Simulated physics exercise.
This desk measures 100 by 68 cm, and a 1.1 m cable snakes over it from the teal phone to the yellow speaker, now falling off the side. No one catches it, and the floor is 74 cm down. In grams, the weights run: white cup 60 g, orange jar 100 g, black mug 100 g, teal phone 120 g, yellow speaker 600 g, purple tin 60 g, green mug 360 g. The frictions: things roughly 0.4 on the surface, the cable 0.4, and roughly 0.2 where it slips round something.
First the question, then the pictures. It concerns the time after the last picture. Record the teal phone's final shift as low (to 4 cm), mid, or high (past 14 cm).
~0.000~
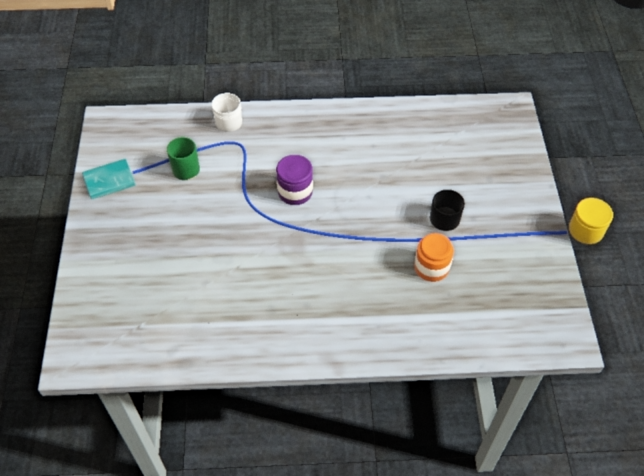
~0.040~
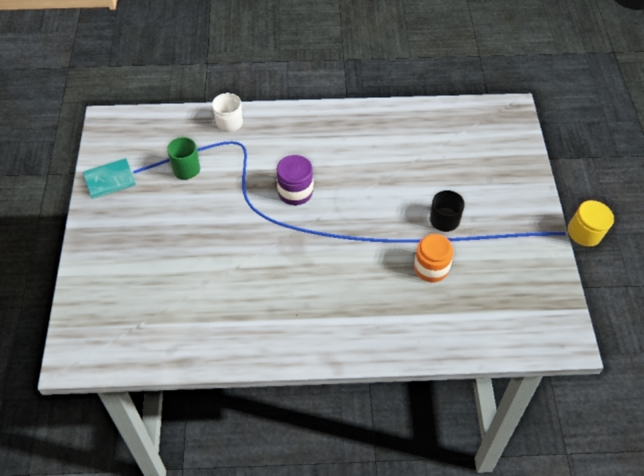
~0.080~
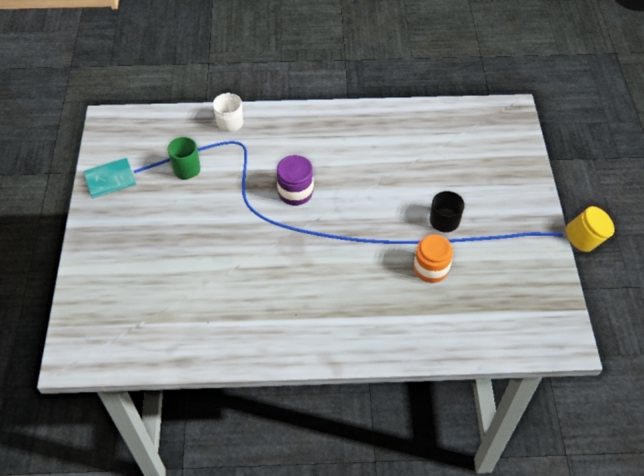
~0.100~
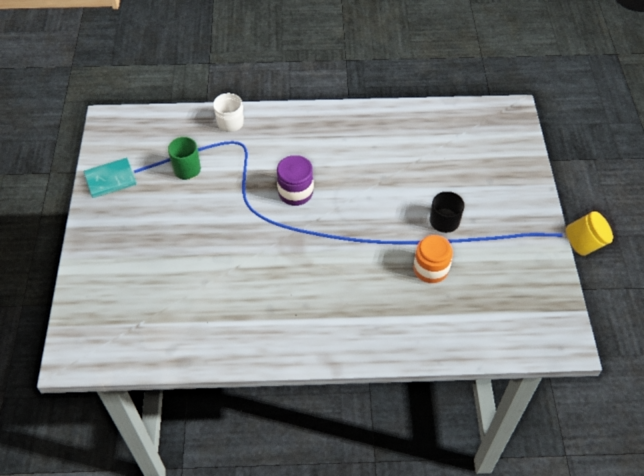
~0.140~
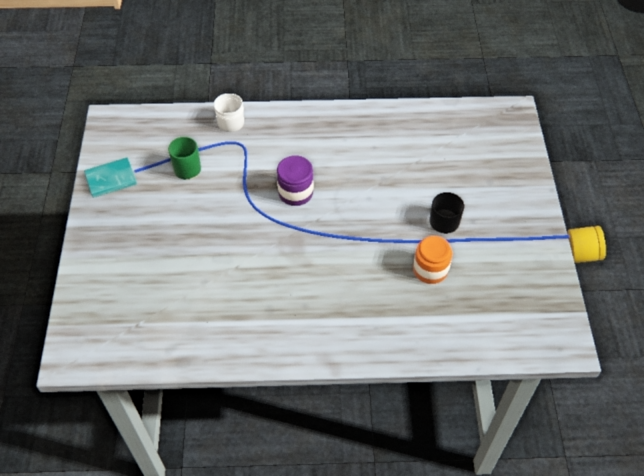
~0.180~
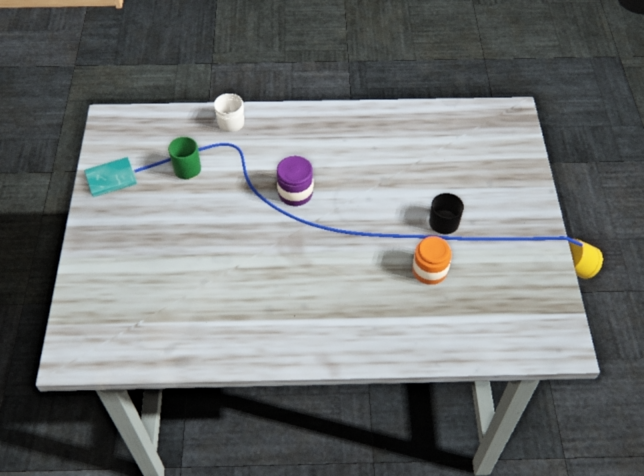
Recorded: High.
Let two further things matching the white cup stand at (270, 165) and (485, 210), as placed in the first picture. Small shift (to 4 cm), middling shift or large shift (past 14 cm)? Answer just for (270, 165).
Big.
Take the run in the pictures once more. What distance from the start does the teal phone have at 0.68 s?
Teal phone: Roughly 60 cm.
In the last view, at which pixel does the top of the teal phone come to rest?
Near (443, 197).
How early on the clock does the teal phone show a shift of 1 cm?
The teal phone gets there at 0.26 seconds.
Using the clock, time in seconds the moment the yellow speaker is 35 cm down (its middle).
Near 0.40 seconds.
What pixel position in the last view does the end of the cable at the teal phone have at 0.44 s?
Near (234, 157).
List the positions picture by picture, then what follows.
In the first picture, shows, teal phone (108, 176); cable runs through (519, 235) (301, 229) (244, 173).
In the second picture, shows, yellow speaker (595, 215); cable runs through (517, 235) (300, 230).
In the third picture, shows, yellow speaker (590, 229); cable runs through (514, 236) (298, 230).
In the fourth picture, shows, yellow speaker (589, 234); cable runs through (514, 236) (298, 230).
In the fifth picture, shows, yellow speaker (586, 245); cable runs through (520, 239) (303, 230).
In the sixth picture, shows, teal phone (110, 174); cable runs through (541, 239) (324, 228) (247, 179).
After 0.4 s, the cable's tail end at (234, 157); teal phone 22 cm off its start, purple tin 12 cm off its start, black mug 7 cm off its start.
After 0.7 s, the cable's tail end at (397, 181); teal phone 56 cm off its start, purple tin 25 cm off its start, yellow speaker over the edge.
After 0.9 s, the cable's tail end at (464, 194); teal phone 69 cm off its start at (442, 197), purple tin 36 cm off its start at (444, 118), black mug 25 cm off its start at (562, 172).
After 1.2 s, the cable's tail end at (464, 194); teal phone 69 cm off its start, purple tin 39 cm off its start, black mug over the edge.
After 2.4 s, the cable's tail end at (464, 194); teal phone 69 cm off its start at (443, 197), black mug over the edge, purple tin 38 cm off its start at (472, 124), yellow speaker over the edge.
